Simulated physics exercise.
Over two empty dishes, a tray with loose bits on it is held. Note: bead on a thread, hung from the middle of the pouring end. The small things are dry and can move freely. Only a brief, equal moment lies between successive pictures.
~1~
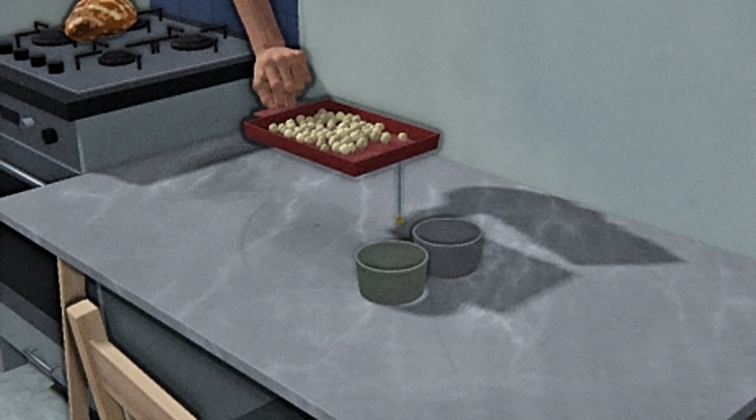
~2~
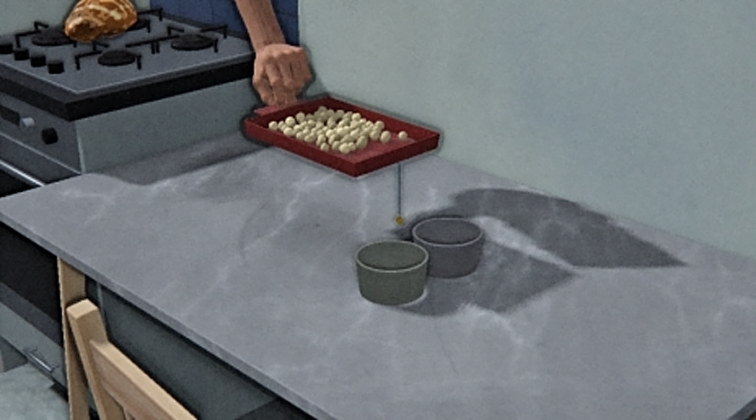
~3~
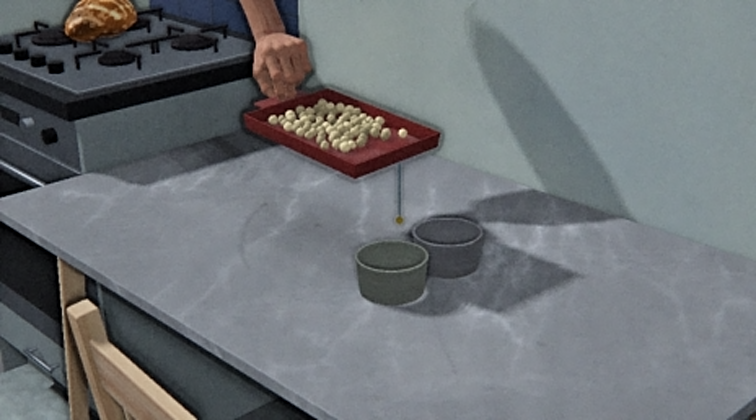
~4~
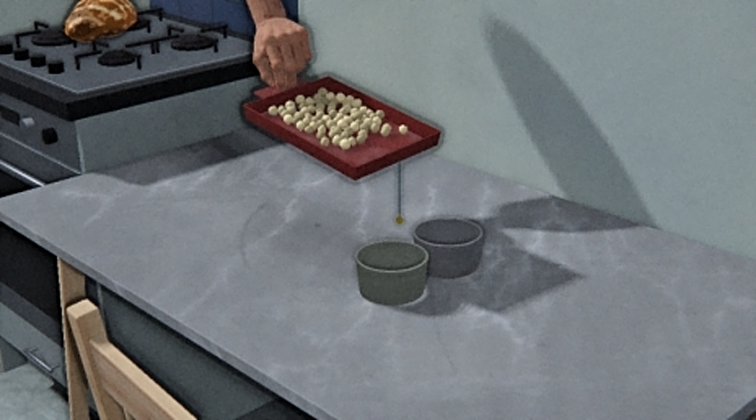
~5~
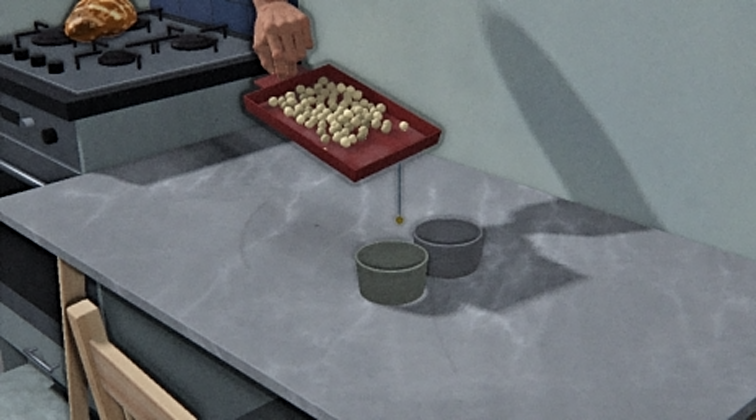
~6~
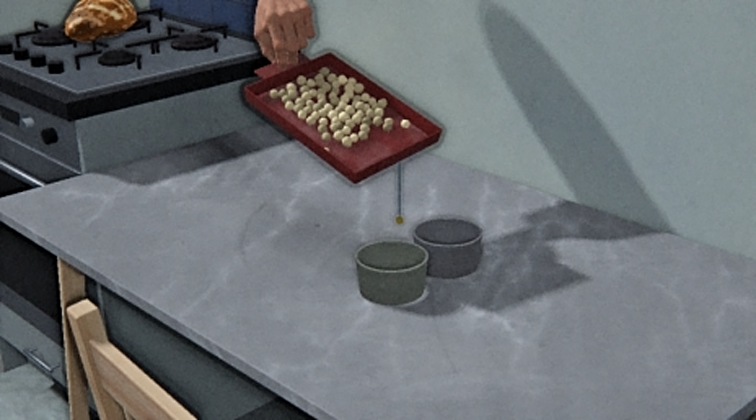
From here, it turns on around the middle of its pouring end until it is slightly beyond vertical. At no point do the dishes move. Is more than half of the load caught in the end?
Yes.
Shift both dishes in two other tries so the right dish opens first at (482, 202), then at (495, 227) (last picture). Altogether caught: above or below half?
For the two places in order: A minority share, a minority share.
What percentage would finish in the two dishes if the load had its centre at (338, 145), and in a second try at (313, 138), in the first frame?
Estimates in order: 60 percent, 70 percent.
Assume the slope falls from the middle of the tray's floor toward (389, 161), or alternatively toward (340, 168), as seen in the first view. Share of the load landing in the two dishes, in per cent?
In turn some 90 and 20 per cent.
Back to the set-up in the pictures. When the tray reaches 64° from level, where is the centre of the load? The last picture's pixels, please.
Centre estimate: (367, 148).
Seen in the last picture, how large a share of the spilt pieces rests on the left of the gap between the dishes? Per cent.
It works out to some 70 per cent.
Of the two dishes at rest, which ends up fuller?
More winds up in the leftward dish.
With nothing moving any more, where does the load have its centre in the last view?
Close to (392, 283) in the last picture.
Soon after the last picture, tray tipped steeply; nearly all on the tray; a stray few in the left dish; a small part in the air.
A little later, tray tipped past a quarter turn; most on the tray; a small part in the left dish; a stray few outside both.
Later still, tray tipped past a quarter turn; about two thirds in the left dish; a stray few in the right dish; about a third outside both.
At rest, tray tipped past a quarter turn; about two thirds in the left dish; a stray few in the right dish; about a third outside both.
